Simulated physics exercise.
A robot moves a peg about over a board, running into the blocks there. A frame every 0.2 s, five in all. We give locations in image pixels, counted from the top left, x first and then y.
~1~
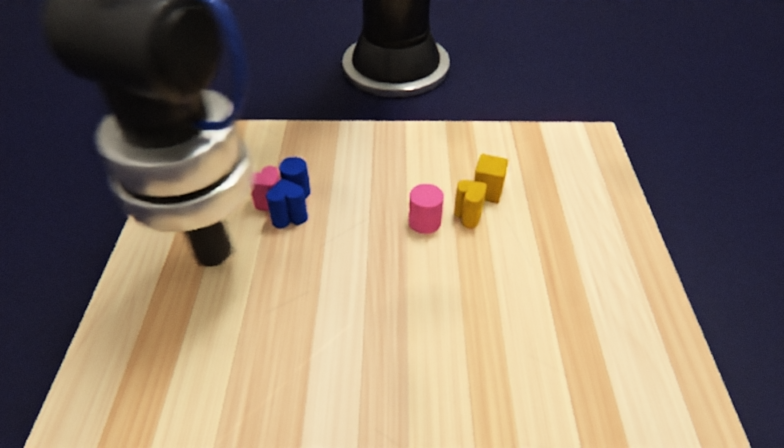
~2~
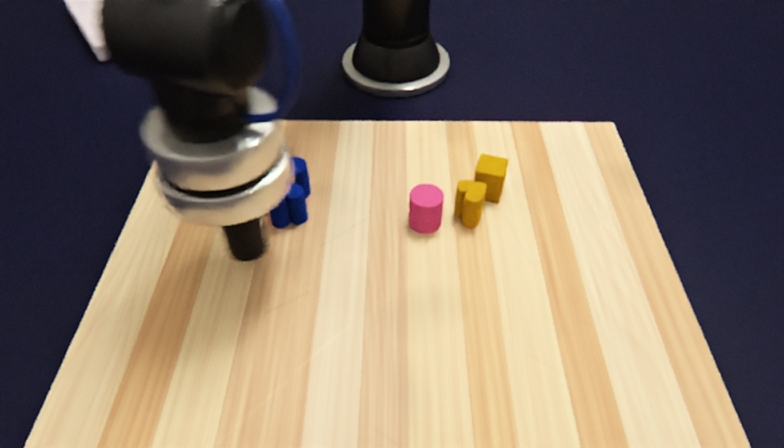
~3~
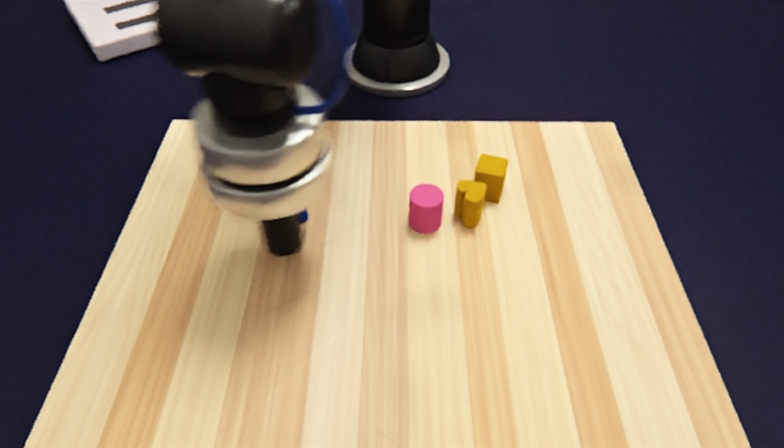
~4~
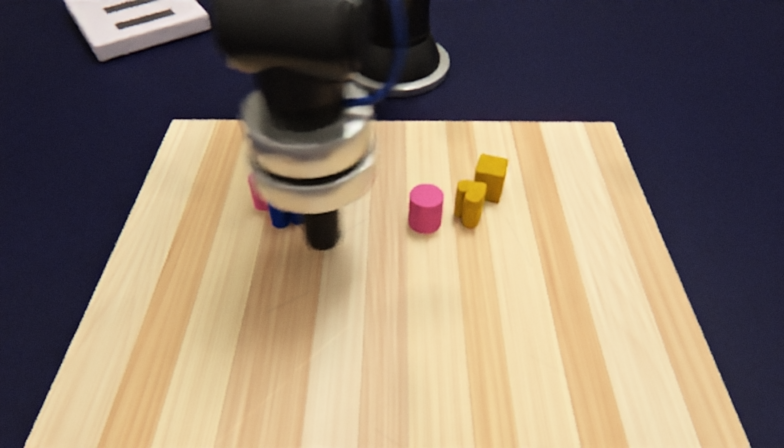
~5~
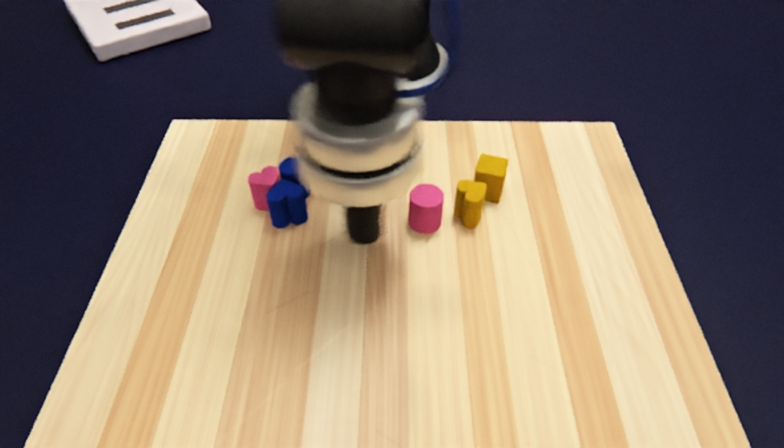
A robot arm holding a dark peg swept steadily from left to right over a striped wooden board, passing in front of the pink and blue blocks while all the blocks, yellow ones included, stayed put.
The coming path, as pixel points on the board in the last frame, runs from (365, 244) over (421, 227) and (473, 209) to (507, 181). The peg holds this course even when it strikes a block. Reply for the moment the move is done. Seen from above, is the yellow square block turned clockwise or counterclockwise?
Seen from above, its turn is clockwise.
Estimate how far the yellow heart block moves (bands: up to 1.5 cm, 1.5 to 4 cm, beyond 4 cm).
The yellow heart block moves over 4 cm.
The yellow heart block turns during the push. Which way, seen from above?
It spins with the clock.
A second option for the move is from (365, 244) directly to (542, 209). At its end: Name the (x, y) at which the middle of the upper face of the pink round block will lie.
(464, 173)
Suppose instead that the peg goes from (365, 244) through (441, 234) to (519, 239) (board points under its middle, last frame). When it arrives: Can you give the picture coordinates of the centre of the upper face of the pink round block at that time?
The centre of its top will be at (456, 182).
On the path given first. One third of the way, peg at (422, 214); pink round block at (450, 184); yellow heart block at (478, 187), turned 30° clockwise.
Two thirds of the way, peg at (476, 195); pink round block at (480, 159); yellow heart block at (512, 180), turned 80° clockwise; yellow square block at (507, 151), turned 60° clockwise.
At the end, peg at (510, 167); blue heart block not moved; pink round block at (482, 142); yellow heart block at (536, 174), turned 160° clockwise; yellow square block at (524, 134), turned 75° clockwise.
